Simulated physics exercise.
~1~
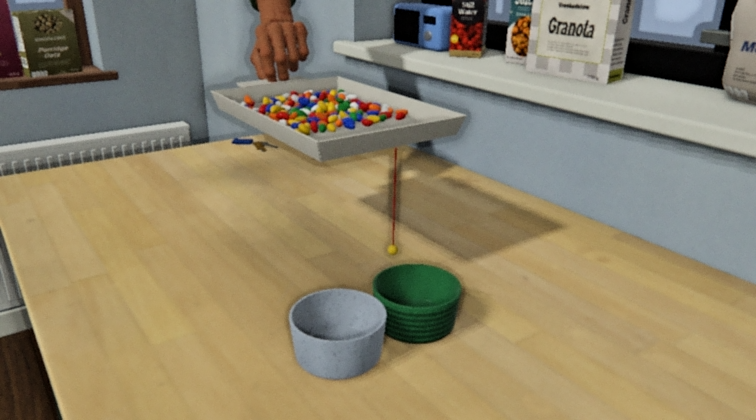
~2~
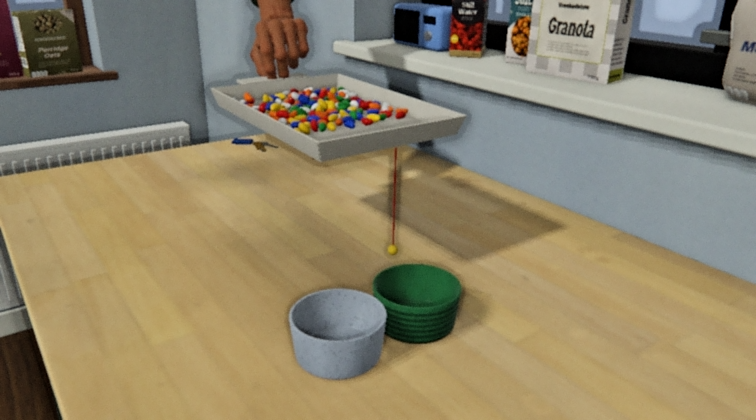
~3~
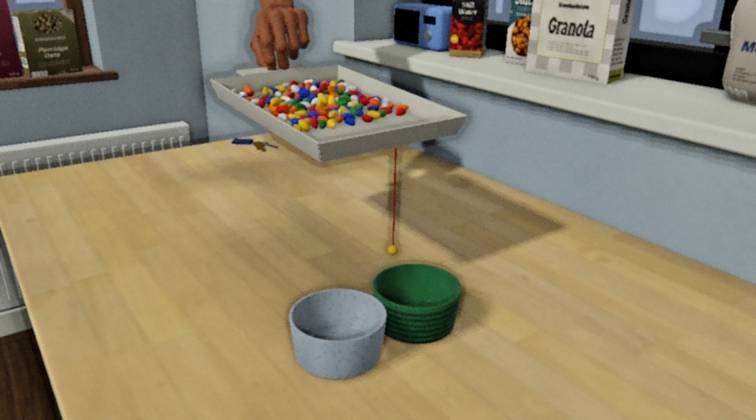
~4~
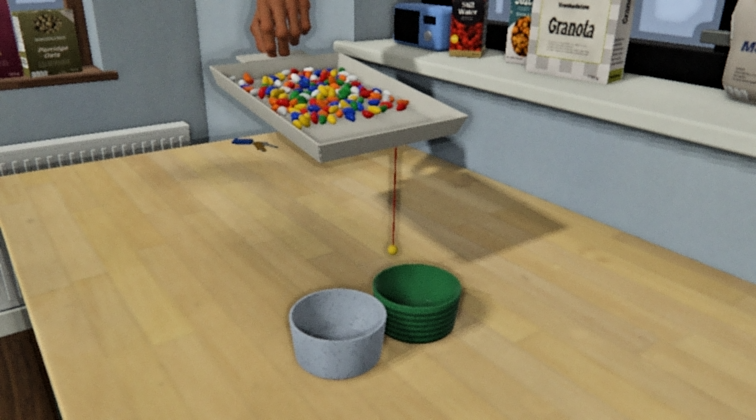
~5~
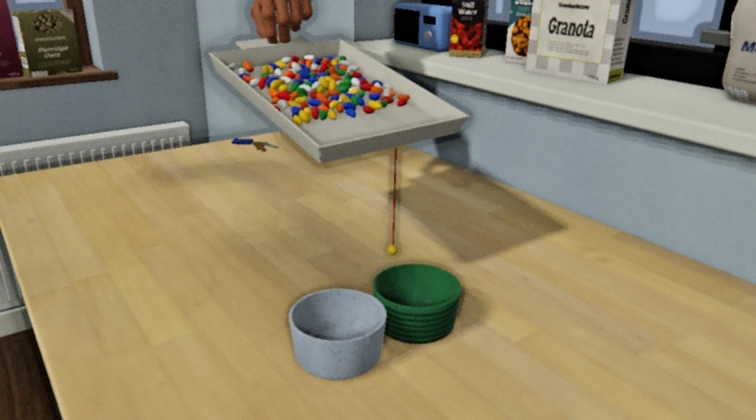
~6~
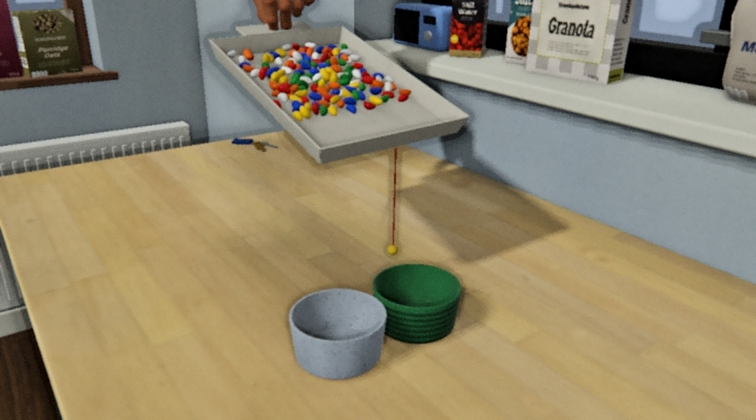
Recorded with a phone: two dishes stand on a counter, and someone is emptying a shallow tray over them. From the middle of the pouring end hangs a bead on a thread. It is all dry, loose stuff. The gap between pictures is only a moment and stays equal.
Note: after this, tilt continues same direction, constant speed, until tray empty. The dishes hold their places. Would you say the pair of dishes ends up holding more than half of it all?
I would say yes, more than half.
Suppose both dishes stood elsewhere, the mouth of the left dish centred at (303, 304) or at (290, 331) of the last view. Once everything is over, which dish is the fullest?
Taking the places in turn, it's the right side and then the right side.
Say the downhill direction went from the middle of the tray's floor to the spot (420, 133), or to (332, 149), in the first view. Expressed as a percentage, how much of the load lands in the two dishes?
Shares, approx.: 0 %, then 40 %.
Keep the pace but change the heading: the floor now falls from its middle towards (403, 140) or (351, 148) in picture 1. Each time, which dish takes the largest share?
At the first place the right one, at the second the left-hand dish.
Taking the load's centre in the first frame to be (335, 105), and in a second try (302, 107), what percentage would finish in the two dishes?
It would be roughly 80 per cent for the first and roughly 80 per cent for the second.
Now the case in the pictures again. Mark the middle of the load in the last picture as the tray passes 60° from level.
Centre estimate: (378, 126).
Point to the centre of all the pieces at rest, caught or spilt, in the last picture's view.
The centre comes to rest close to (415, 324).
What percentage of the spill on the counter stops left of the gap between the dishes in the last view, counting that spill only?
Near 10 in a hundred.
Shortly afterwards, tray tipped steeply; all but a few on the tray; a little in the air.
Next, tray tipped right over; near two thirds on the tray; a little in the left dish; a little in the right dish; a little outside both; a little in the air.
Some moments later, tray tipped past a quarter turn; near a quarter in the left dish; near a third in the right dish; near a third outside both.
In the end, tray tipped past a quarter turn; near a quarter in the left dish; near a third in the right dish; near a third outside both.
